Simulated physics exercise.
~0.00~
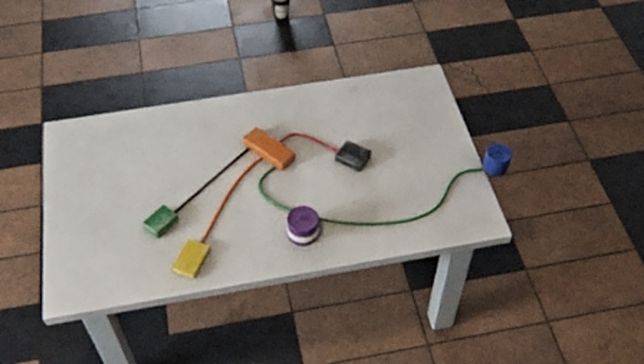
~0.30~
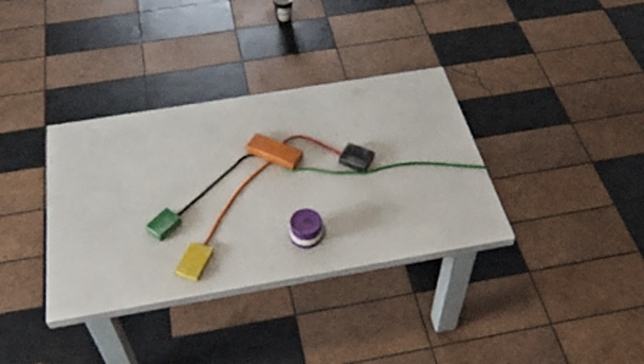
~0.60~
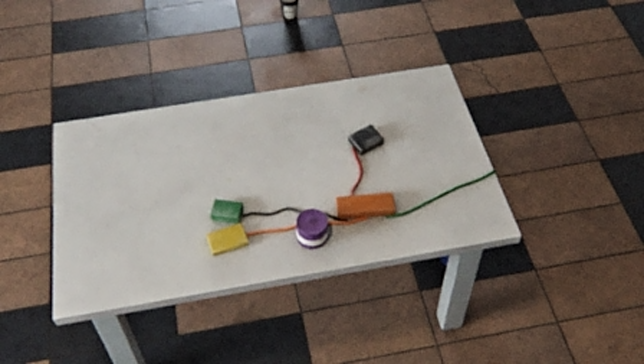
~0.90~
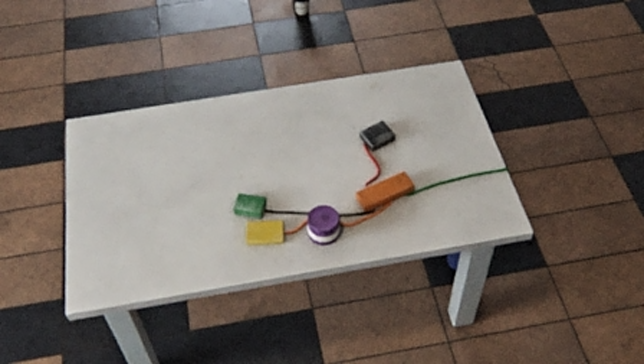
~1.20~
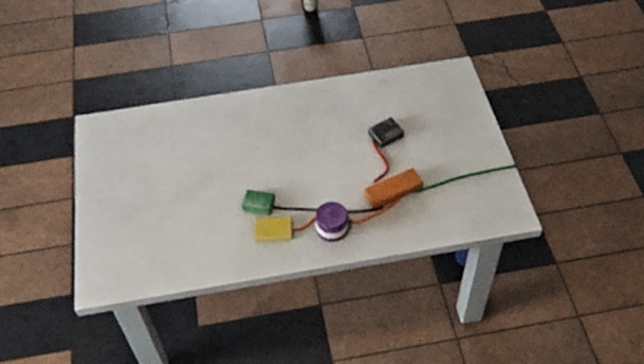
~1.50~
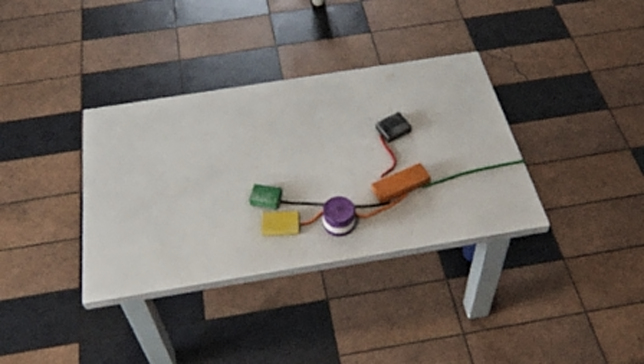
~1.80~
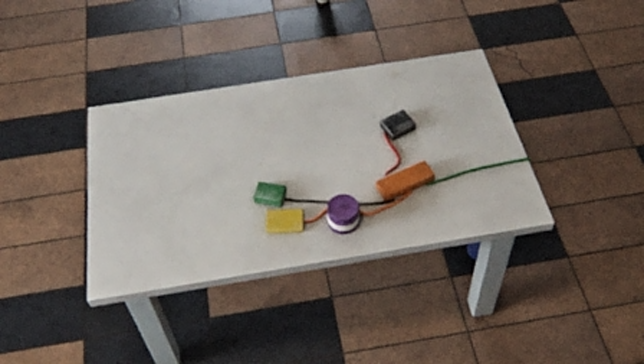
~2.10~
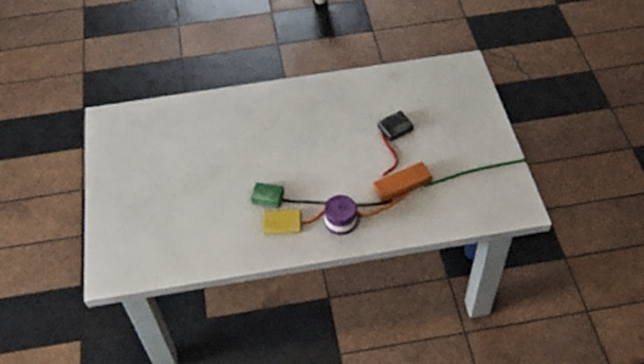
We see coloured blocks wired to an orange strip on a white table as a blue cylinder drops off the right edge, its green cable dragging the strip, green and yellow blocks rightward until they rest near the purple canister, the cable still hanging over the edge.
